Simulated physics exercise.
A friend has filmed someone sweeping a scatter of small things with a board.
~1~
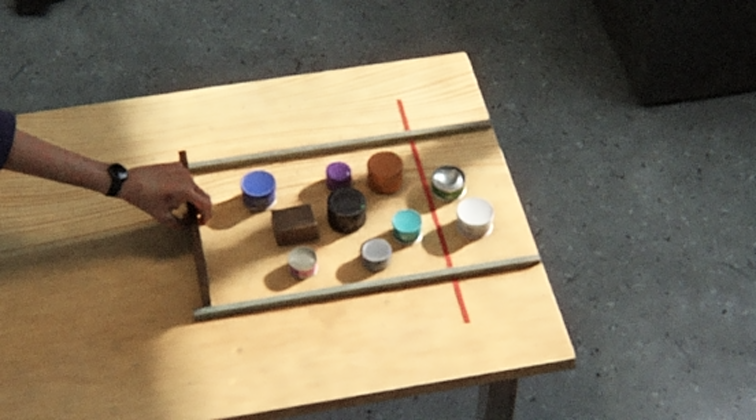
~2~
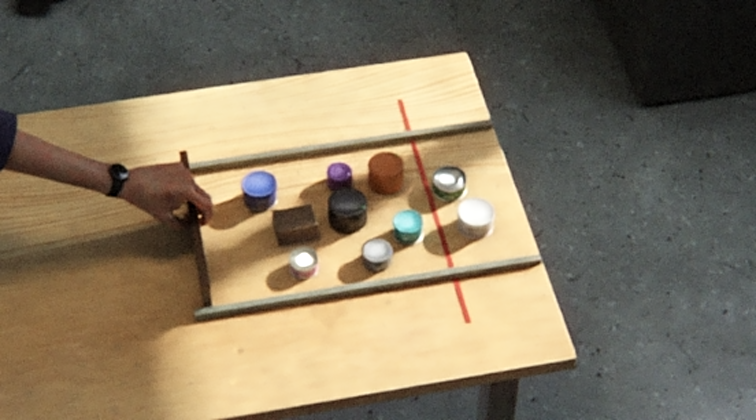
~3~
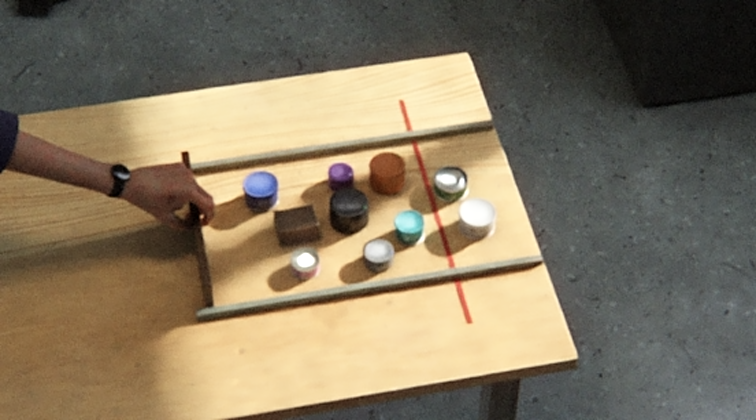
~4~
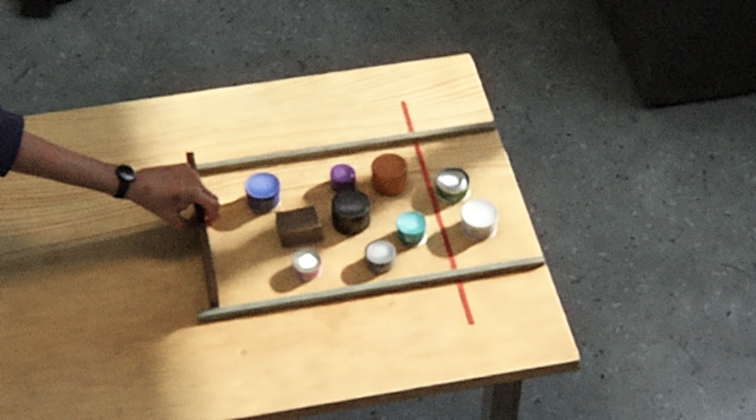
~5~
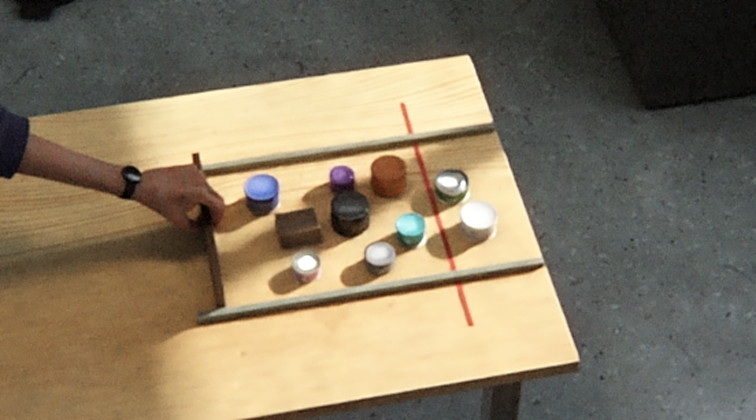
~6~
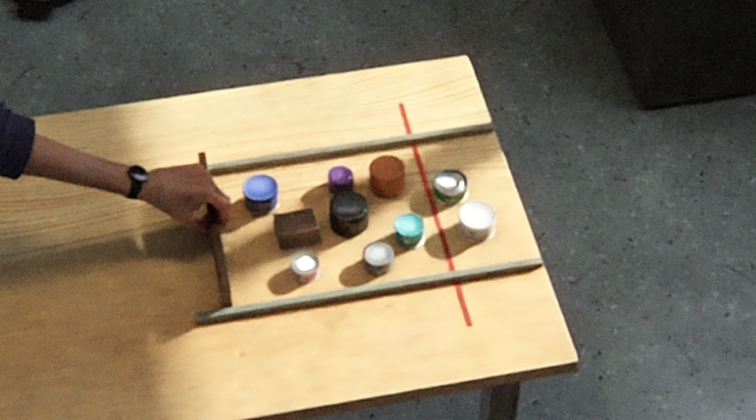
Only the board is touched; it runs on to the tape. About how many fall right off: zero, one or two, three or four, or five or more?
In the end the number that fall off is zero.
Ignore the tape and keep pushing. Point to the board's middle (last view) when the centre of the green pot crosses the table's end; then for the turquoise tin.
Its middle is around (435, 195) and around (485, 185).
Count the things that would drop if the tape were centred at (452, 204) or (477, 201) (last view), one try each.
The counts: 1 and 4.
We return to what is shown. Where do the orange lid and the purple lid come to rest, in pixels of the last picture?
The orange lid at (475, 165), the purple lid at (429, 146).
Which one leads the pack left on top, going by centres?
Foremost is the green pot.
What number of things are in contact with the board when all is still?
The number is 4.
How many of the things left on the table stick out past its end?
It comes to 1.
A little later, none off yet; white tin at rest near (477, 222); green pot at rest near (451, 187); turquoise tin at rest near (409, 231).
Next, none off yet; white tin at rest near (477, 222); green pot at rest near (452, 187); turquoise tin moving near (416, 233).
When it is over, the number that fall off is zero.
